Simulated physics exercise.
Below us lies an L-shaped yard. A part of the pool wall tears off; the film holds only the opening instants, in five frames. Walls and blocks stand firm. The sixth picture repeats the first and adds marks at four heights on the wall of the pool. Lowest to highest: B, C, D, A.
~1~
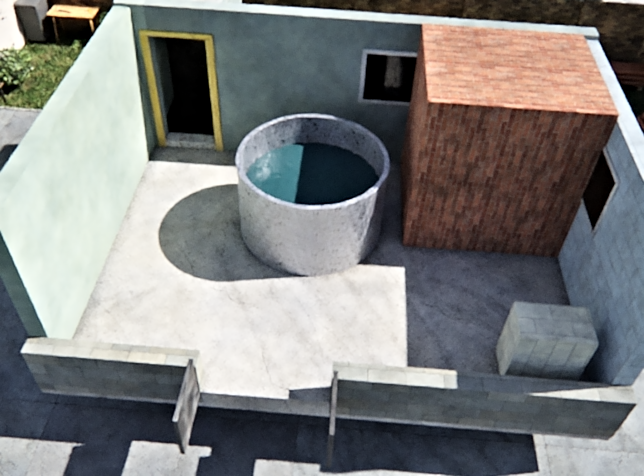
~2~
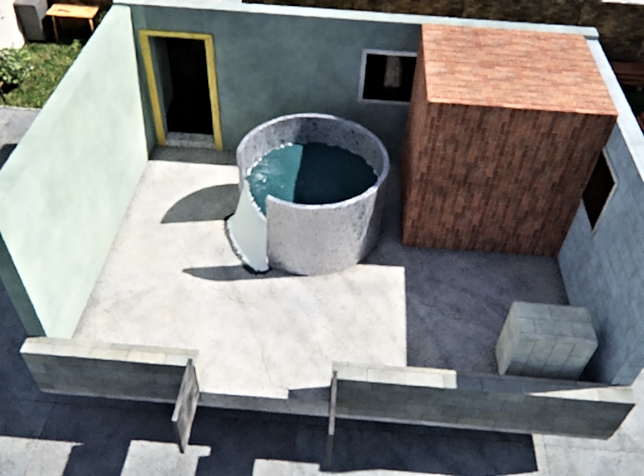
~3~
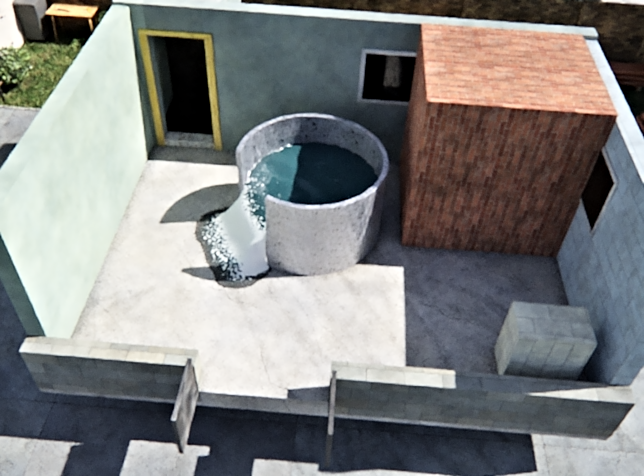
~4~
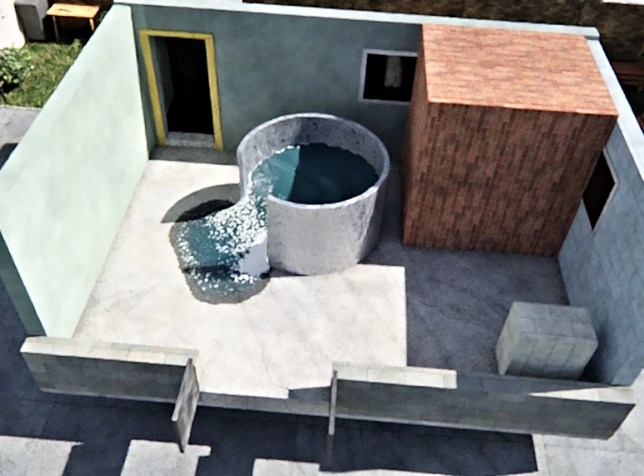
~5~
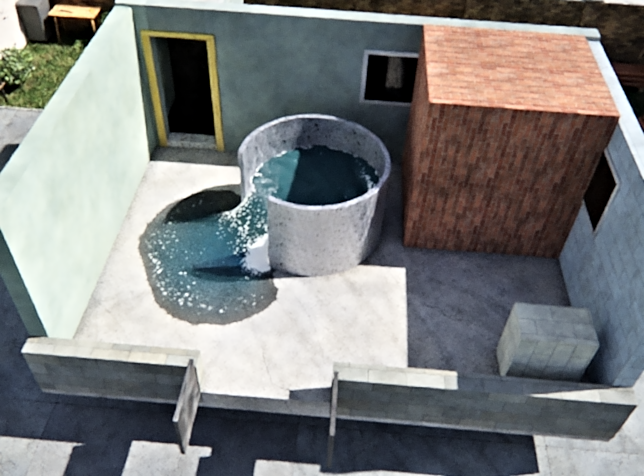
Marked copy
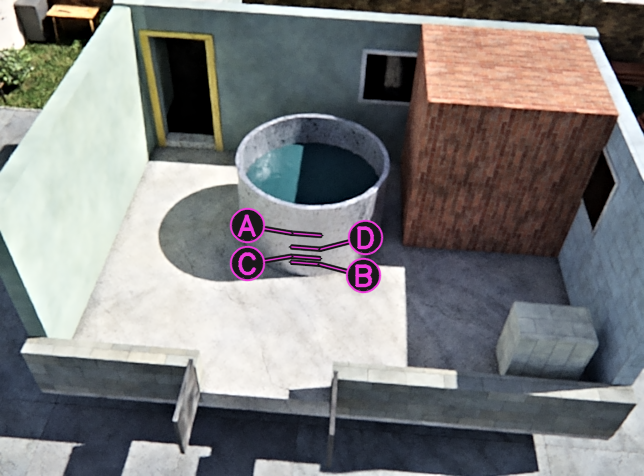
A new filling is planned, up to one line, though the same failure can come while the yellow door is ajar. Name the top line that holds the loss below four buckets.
Take D.
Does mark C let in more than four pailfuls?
No.
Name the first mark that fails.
That would be A.
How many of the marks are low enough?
Three.
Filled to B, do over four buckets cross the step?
No, that is safe.
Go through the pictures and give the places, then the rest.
Water in the pool at rest, its middle at (312, 184); foot of the yellow doorway at (191, 148); open gate at (266, 353), in the first picture.
Front seen at (236, 215), 1 % of the ground wet, in the second picture.
Front seen at (208, 218), 4 % of the ground wet, in the third picture.
Front seen at (203, 295), 9 % of the ground wet, in the fourth picture.
Front seen at (171, 307), 16 % of the ground wet, in the fifth picture.
On the marked copy, A at (306, 234); B at (305, 263); C at (305, 257); D at (305, 248); from the bottom up B, C, D, A.
With A, about 11 bucketfuls get in.
With B, nothing gets over.
With C, nothing gets over.
With D, a bucket or two gets in.
